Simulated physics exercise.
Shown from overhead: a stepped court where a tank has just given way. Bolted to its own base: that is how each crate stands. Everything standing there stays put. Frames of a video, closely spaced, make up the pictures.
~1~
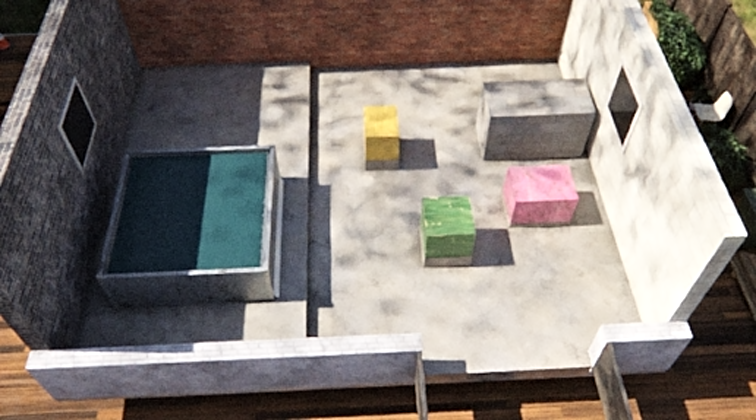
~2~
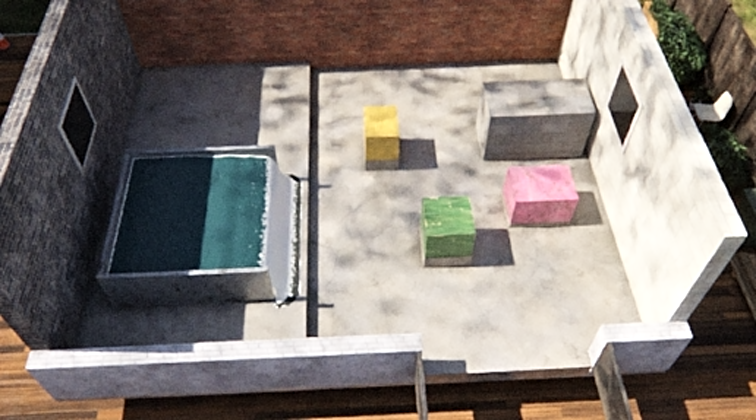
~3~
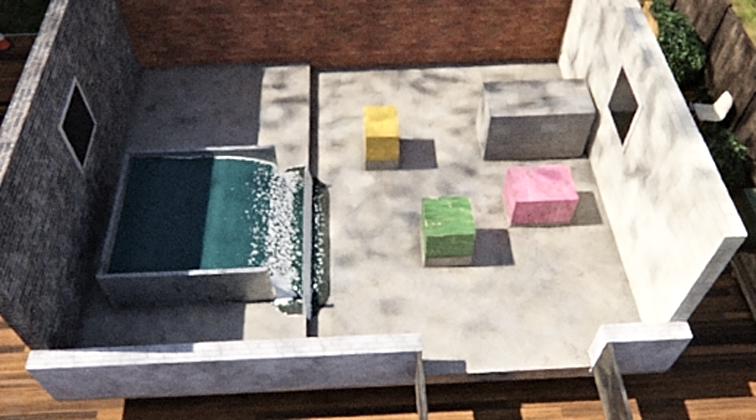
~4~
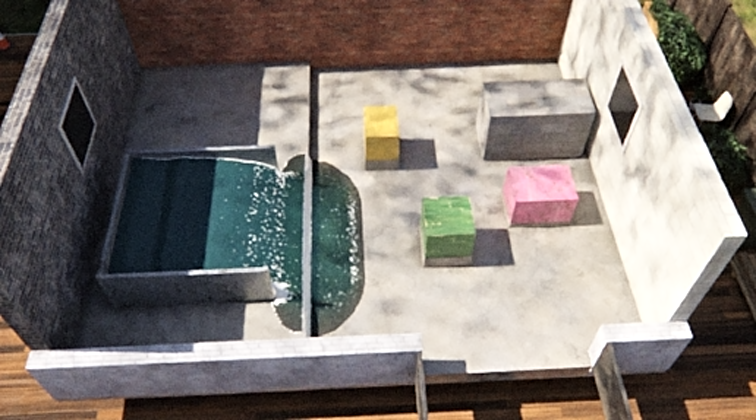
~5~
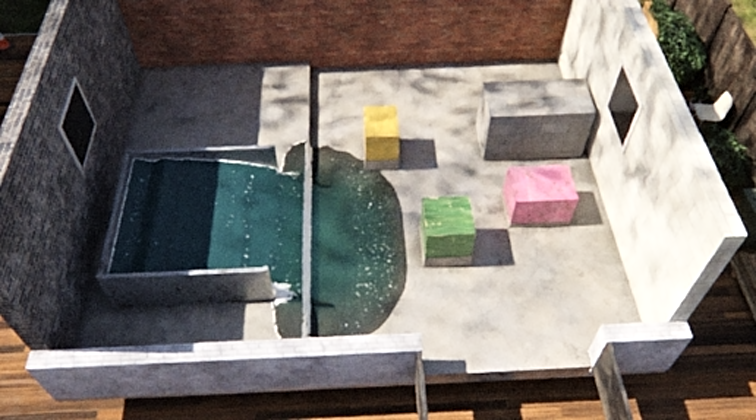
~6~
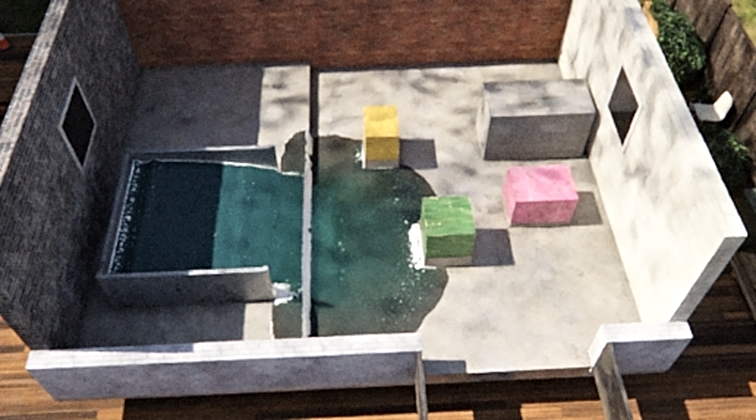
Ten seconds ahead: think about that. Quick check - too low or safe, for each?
Yellow crate safe; green crate too low; pink crate too low.
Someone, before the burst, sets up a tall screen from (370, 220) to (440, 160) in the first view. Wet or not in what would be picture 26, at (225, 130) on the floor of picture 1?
There: Free of water.
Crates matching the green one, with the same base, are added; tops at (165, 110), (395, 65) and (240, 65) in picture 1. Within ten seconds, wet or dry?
In order, the crates: One stays clear, two stays clear, three stays clear.
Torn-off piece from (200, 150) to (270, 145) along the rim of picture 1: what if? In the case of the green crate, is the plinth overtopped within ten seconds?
In my view the green one is never reached.
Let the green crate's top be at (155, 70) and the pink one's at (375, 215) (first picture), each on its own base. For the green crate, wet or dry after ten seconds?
The green crate is left dry.
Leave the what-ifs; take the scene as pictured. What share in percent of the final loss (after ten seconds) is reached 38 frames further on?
Note - share reached: 80 %.
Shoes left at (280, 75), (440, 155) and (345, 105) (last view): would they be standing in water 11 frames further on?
Going through them one by one, the first is spared, the second waterlogged and the third waterlogged.
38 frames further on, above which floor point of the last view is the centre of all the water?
Near (402, 202) in the last view.
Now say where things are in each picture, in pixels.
In the first frame, still water in the open tank at (194, 210).
In the second frame, the front is at (278, 304), out from the gap at (272, 225).
In the third frame, water pours out at (272, 227) and has run to (291, 310).
In the fourth frame, water pours out at (272, 228) and has run to (344, 315).
In the fifth frame, the front is at (373, 171), out from the gap at (272, 228).
In the sixth frame, water pours out at (272, 228) and has run to (439, 284).
A moment on, water covers 35 % of the floor; the yellow crate water round its plinth, the green crate water round its plinth, the pink crate water round its plinth.
Next, water covers 50 % of the floor; the yellow crate water round its plinth, the green crate water round its plinth, the pink crate water round its plinth.
Then, water covers 60 % of the floor; the yellow crate water round its plinth, the green crate water round its plinth, the pink crate water round its plinth.
Later, water covers 65 % of the floor; the yellow crate water round its plinth, the green crate water round its plinth, the pink crate water round its plinth.
In the end, water covers 65 % of the floor; the yellow crate stayed above the water, the green crate was topped, the pink crate was topped.
